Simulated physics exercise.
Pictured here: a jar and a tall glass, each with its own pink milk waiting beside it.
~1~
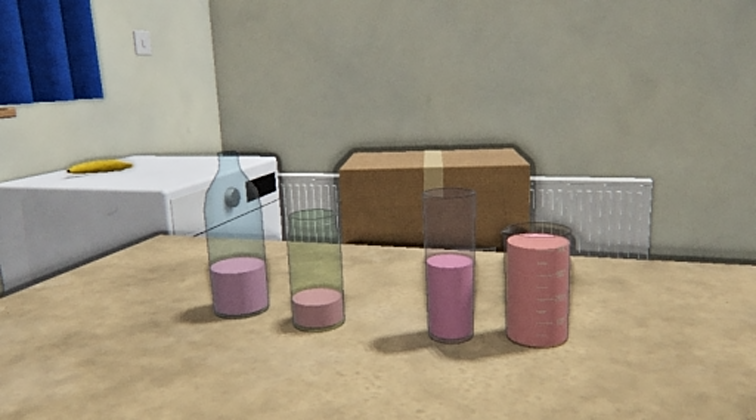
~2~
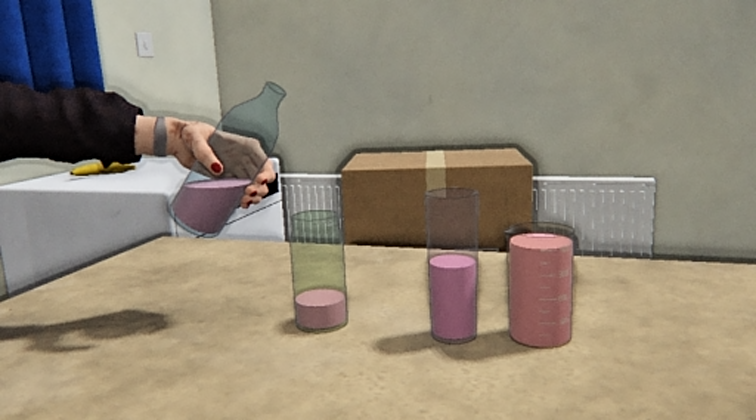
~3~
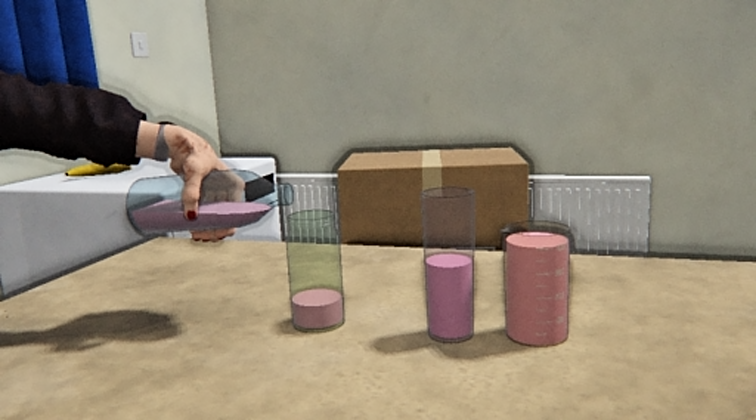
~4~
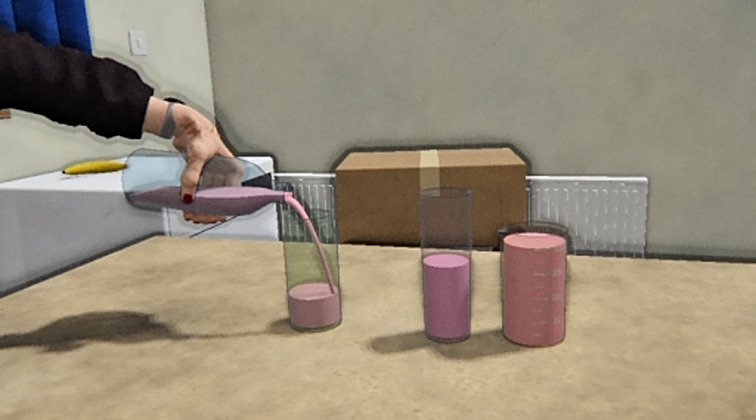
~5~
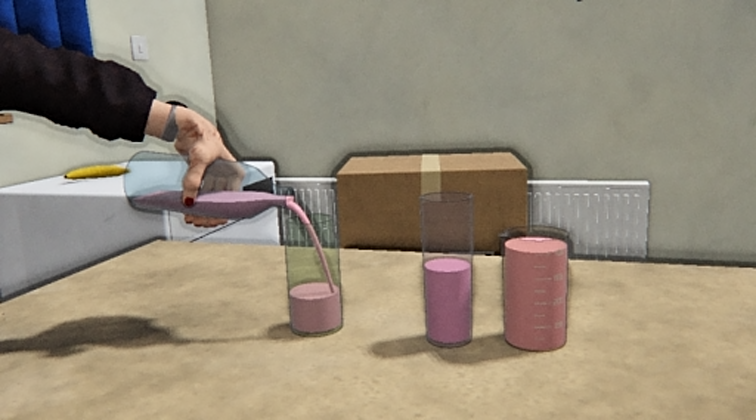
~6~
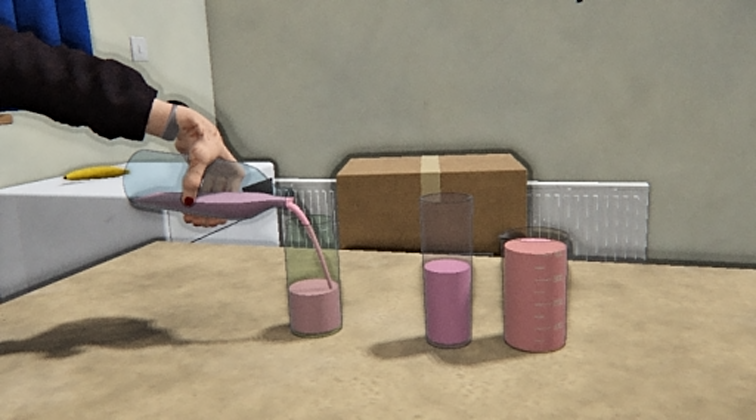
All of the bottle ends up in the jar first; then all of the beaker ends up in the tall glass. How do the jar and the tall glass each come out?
The jar keeps all of it, the tall glass spills some.
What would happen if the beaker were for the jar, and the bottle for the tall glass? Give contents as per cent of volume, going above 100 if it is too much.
120 % then 110 %.
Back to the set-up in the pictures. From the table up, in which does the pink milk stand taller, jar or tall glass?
Answer: The tall glass.
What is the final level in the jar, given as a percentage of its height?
Level at the end: Close to 75 %.
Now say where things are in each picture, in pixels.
In the first picture, nothing is moving yet; bottle (235, 230) about a quarter full; beaker (538, 283) nearly full; jar (316, 266) about a quarter full; tall glass (450, 263) about half full.
In the second picture, the bottle is picked up; bottle (236, 154) tipped 40° with all of its load; jar about a quarter full, surface at (320, 298).
In the third picture, the bottle leans over the jar; bottle (216, 200) tipped 85° with all of its load; jar (315, 267) about a quarter full.
In the fourth picture, the pink milk is flowing; bottle (214, 185) tipped 95° with nearly all of its load; jar about a quarter full, surface at (314, 292).
In the fifth picture, the pink milk is flowing; bottle (216, 189) tipped 95° with about three quarters of its load; tall glass (448, 267) about half full.
In the sixth picture, the pink milk is flowing; bottle (215, 188) tipped 95° with about three quarters of its load; beaker nearly full, surface at (536, 246); jar about a third full, surface at (314, 287); tall glass about half full, surface at (447, 267).
Next, the jar is about half full.
After that, the jar is about three quarters full.
Finally, the jar is about three quarters full; the tall glass is full to the brim with a puddle round it.
